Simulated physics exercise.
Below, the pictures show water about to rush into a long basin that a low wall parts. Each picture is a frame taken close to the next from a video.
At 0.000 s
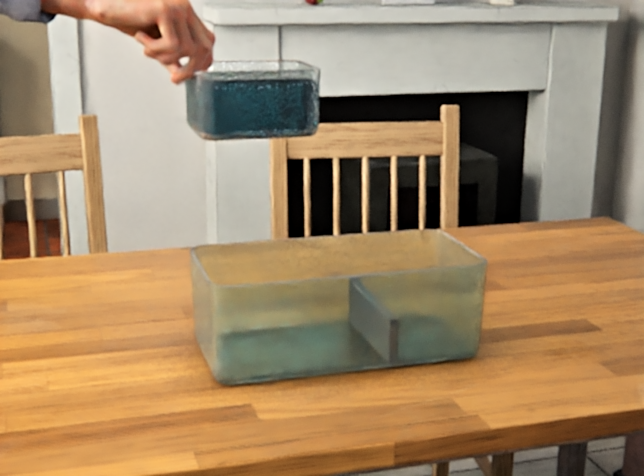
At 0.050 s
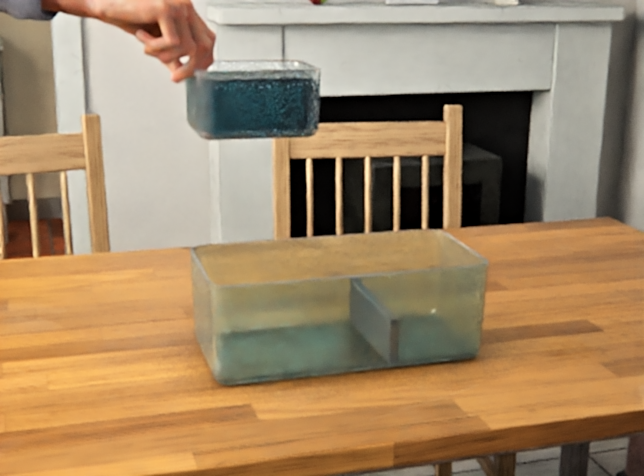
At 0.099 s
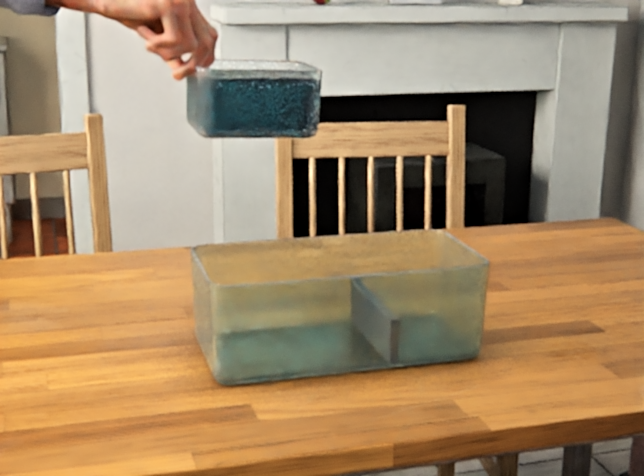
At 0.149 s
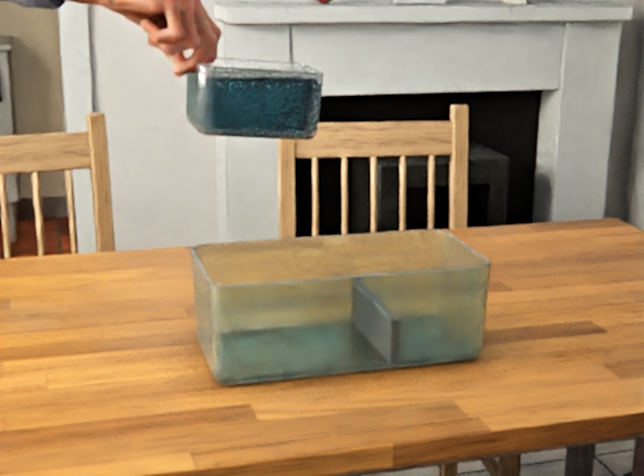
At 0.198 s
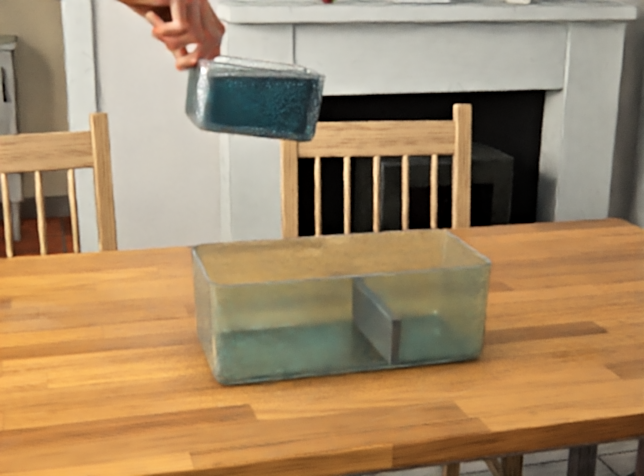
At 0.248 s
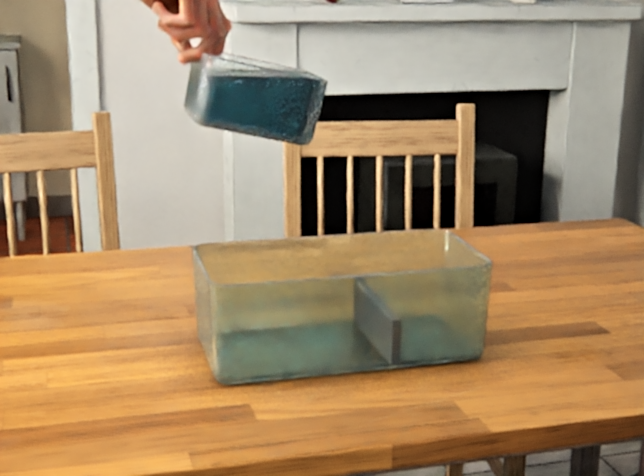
A hand holding a small clear container of blue-green water above a divided glass basin on a wooden table, gradually tilting it rightward.
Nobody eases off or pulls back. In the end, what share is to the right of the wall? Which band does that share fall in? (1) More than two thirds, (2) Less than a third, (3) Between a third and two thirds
Answer: 3.
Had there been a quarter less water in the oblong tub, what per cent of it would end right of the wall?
Some 35 parts in a hundred, give or take.
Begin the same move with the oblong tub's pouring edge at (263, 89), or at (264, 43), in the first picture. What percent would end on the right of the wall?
0 and 5 in a hundred.
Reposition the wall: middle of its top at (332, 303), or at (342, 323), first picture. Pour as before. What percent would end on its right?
80 % and 65 %, roughly.
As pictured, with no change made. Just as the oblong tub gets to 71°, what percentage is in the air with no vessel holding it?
Something like 40 per cent of it.
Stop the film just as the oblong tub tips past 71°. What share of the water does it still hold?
45 per cent, roughly.
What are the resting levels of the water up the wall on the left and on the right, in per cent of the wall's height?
It settles around 20 on the left side and around 50 on the right side.
A moment on, the oblong tub is tipped part way and 43 per cent is still to pour, 5 is left of the wall and 10 right of it.
Next, the oblong tub is tipped right over and 7 per cent is still to pour, 26 is left of the wall and 58 right of it.
Then the oblong tub is tipped right over and 0 per cent is still to pour, 40 is left of the wall and 58 right of it.
Later the oblong tub is tipped right over and 0 per cent is still to pour, 41 is left of the wall and 58 right of it.
In the end 41 per cent lies left of the wall, 58 right of it and 1 outside.
